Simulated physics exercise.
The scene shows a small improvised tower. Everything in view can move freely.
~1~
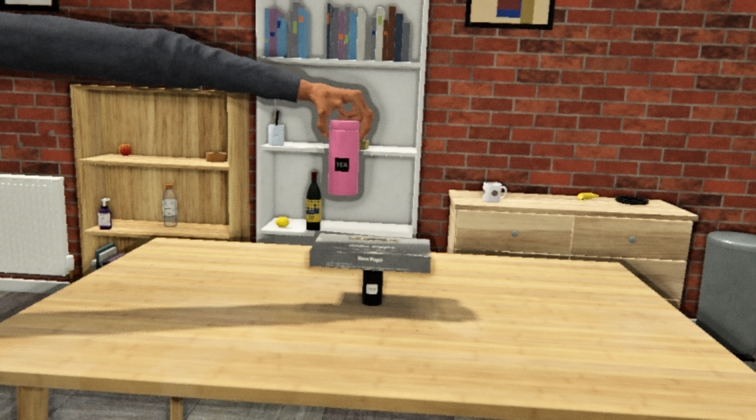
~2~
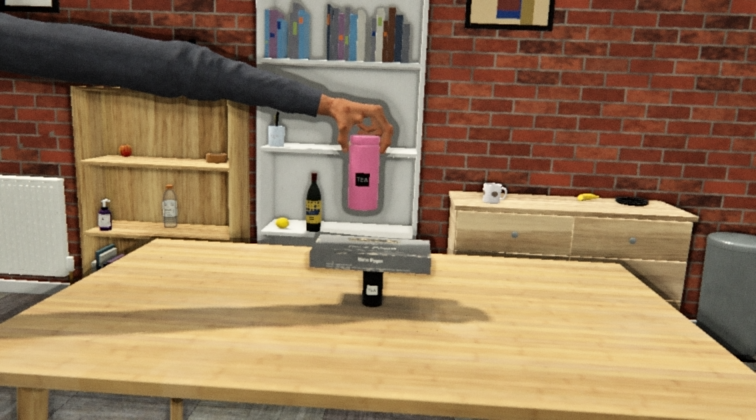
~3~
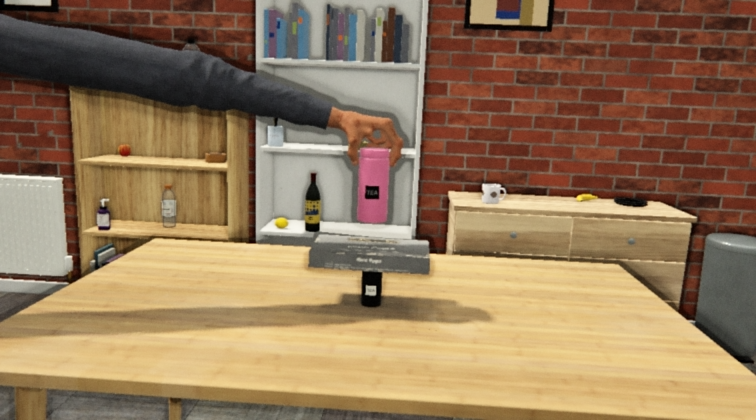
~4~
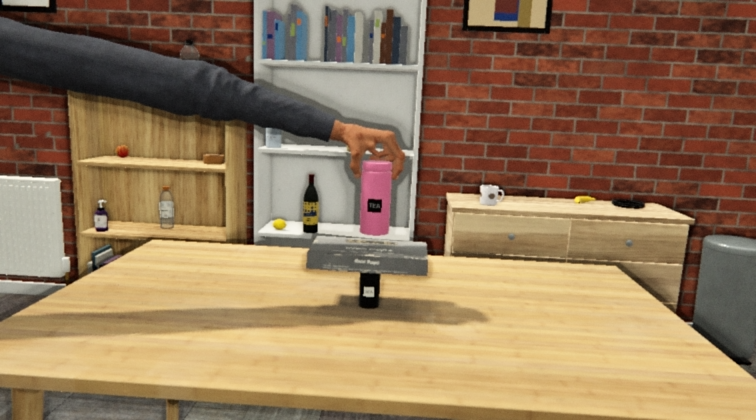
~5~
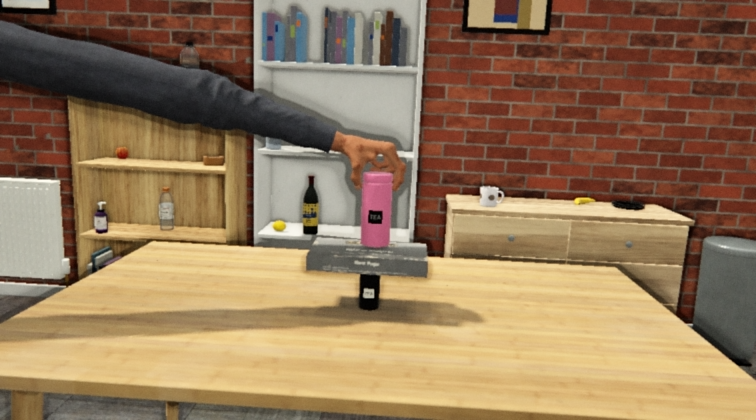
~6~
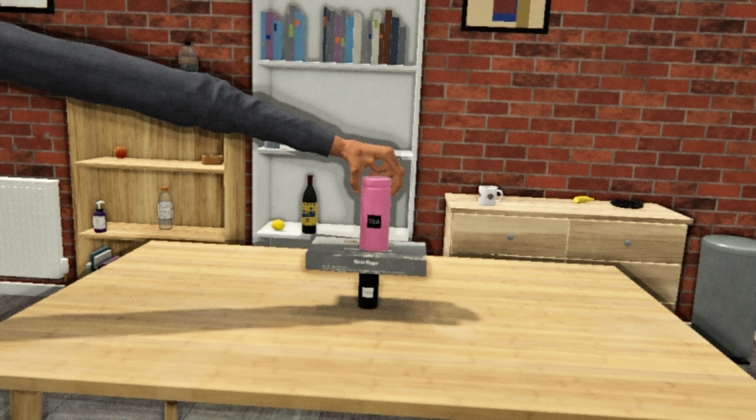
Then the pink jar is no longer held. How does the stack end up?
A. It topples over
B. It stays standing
It stays standing (B).
Then, 0.20 s on from there, no change.
Then, 0.50 s on from there, pink jar resting near (375, 214).
In the end, all 3 unmoved. At the end, from the last picture's camera, pink jar near (375, 214). The stack stays up.
